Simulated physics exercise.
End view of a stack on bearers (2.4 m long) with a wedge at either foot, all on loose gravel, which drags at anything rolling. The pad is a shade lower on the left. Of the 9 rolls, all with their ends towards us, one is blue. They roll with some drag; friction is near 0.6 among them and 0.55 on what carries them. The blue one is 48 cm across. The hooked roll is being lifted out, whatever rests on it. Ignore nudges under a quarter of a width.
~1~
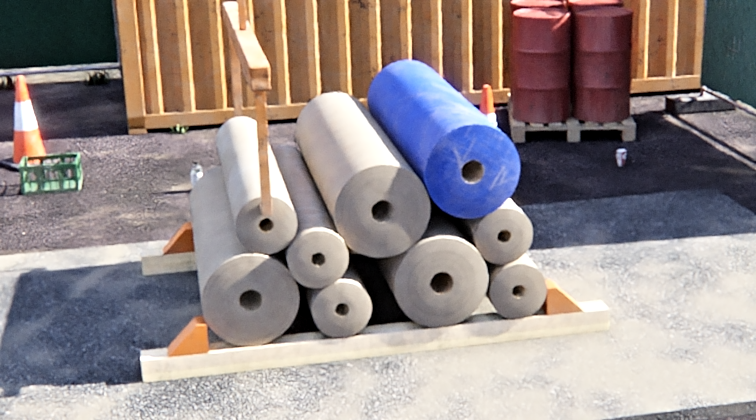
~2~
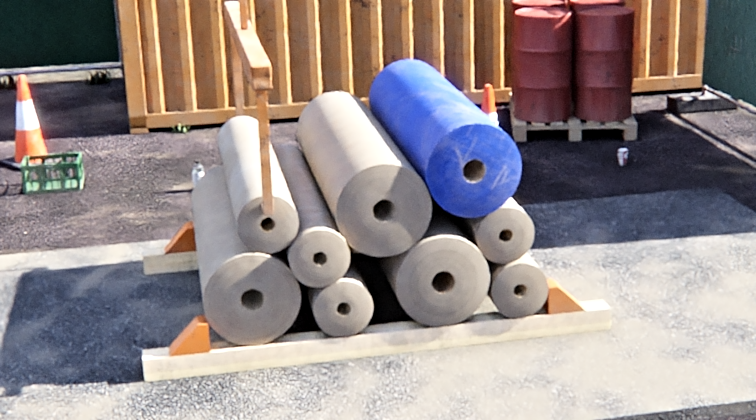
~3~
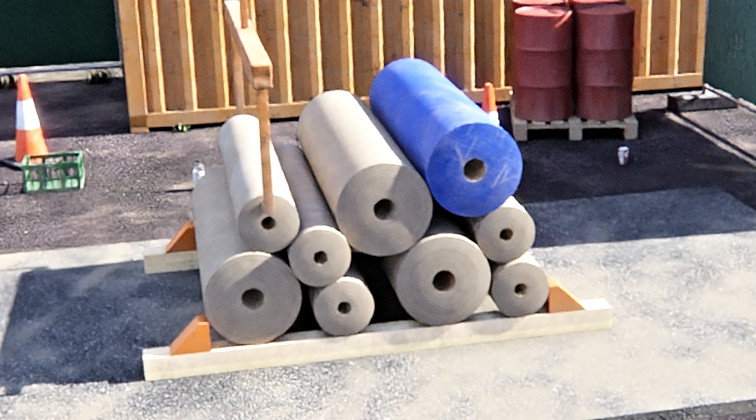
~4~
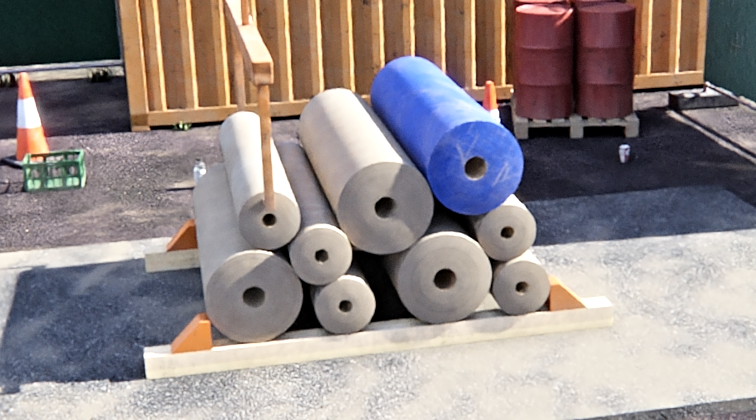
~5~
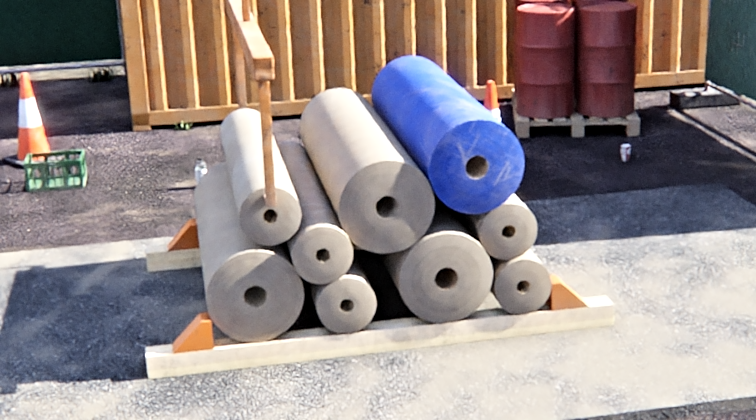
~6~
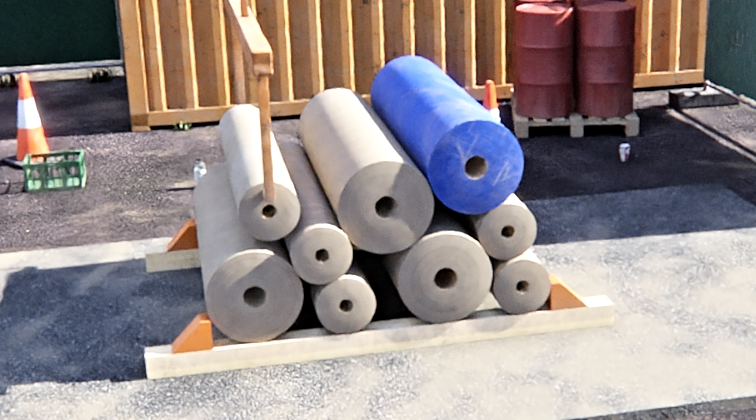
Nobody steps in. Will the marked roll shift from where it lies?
The blue roll stays put.
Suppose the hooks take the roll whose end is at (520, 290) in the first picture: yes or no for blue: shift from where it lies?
In that case blue yes.
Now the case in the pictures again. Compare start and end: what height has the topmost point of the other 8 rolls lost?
Roughly 0 cm.
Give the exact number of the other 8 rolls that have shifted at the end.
The count is 0.
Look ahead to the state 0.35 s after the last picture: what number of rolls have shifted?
By then 0.
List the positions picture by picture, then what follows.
The first frame shows blue at (473, 172); hooked one at (267, 227); the pad is a shade lower on the left; 4 of the 9 form the bottom row.
The second frame shows blue at (474, 171); hooked one at (269, 227).
The third frame shows blue at (475, 170); hooked one at (269, 226).
The fourth frame shows blue at (476, 168); hooked one at (270, 222), up 1 cm.
The fifth frame shows blue at (477, 168); hooked one at (271, 218), up 3 cm.
The sixth frame shows blue at (476, 168); hooked one at (270, 213), up 5 cm.
Then, 0.3 s after the last picture, blue is unmoved; 0 of the other 8 have shifted.
At rest (0.8 s after the last picture), blue is unmoved; 0 of the other 8 have shifted.
